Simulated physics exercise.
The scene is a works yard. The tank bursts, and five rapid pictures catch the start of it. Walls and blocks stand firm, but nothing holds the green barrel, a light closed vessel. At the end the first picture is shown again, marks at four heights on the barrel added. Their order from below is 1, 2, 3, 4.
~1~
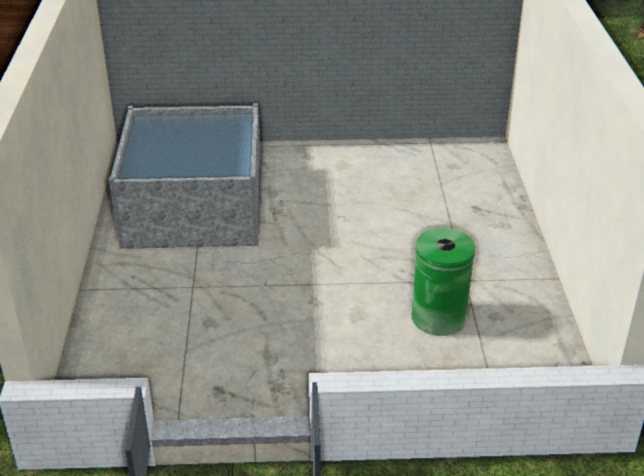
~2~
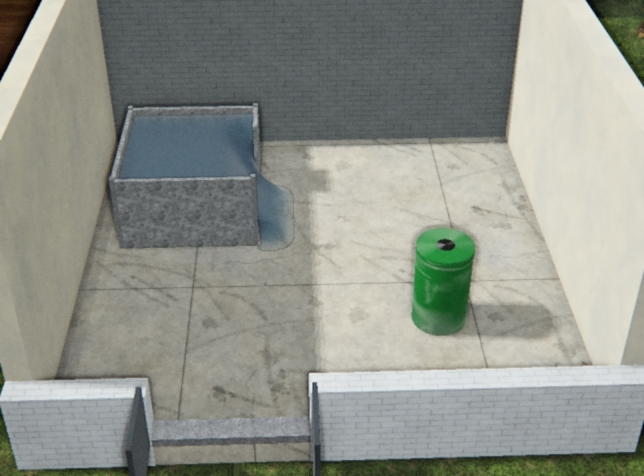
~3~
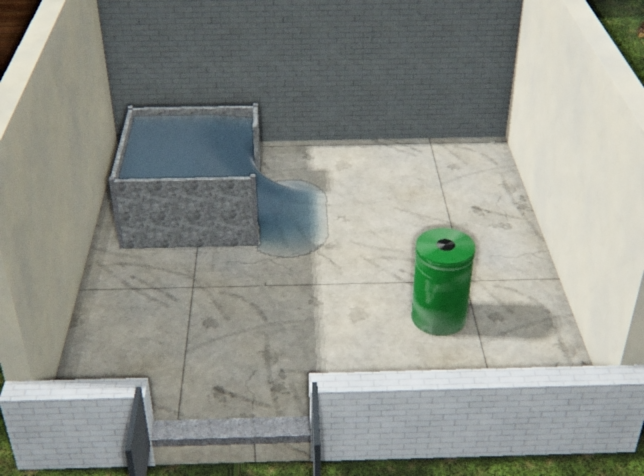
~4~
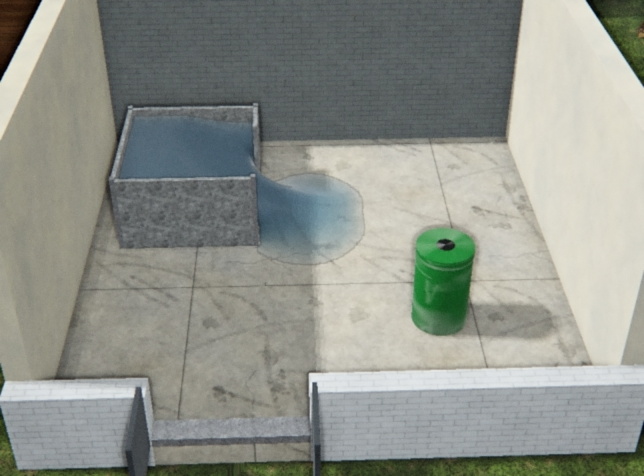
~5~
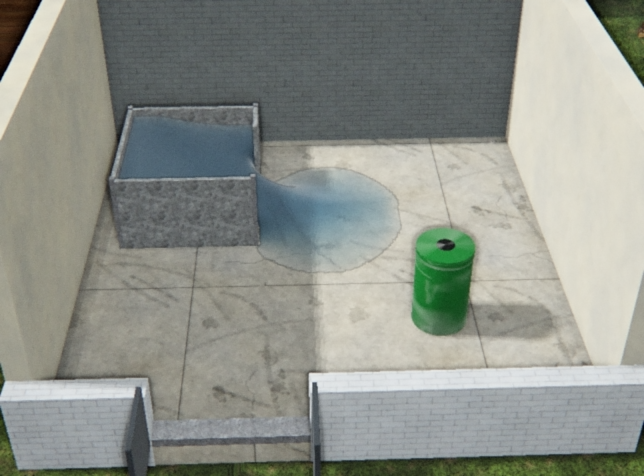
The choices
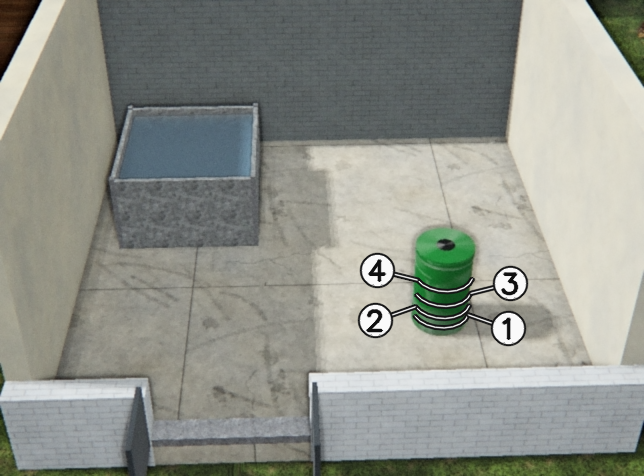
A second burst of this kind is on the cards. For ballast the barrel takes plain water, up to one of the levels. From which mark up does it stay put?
It is 2.
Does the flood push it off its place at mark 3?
No, not at all.
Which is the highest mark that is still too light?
1.
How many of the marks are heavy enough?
Three.
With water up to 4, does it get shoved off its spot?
No, that is safe.
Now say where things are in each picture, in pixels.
Lid of the green barrel at (446, 245); tank full, its middle at (189, 147); open gate at (229, 380).
Water covers 2 % of the ground and is seen nearest the barrel at (285, 236).
Water covers 5 % of the ground and is seen nearest the barrel at (302, 249).
Water covers 8 % of the ground and is seen nearest the barrel at (342, 248).
Lid of the green barrel at (446, 245); water covers 12 % of the ground and is seen nearest the barrel at (365, 255).
On the marked copy, 1 at (444, 327); 2 at (445, 318); 3 at (446, 306); 4 at (447, 291); from the bottom up 1, 2, 3, 4.
If 1 is chosen, it is pushed about twice its own width away.
If 2 is chosen, it does not move.
If 3 is chosen, it does not move.
If 4 is chosen, it does not move.
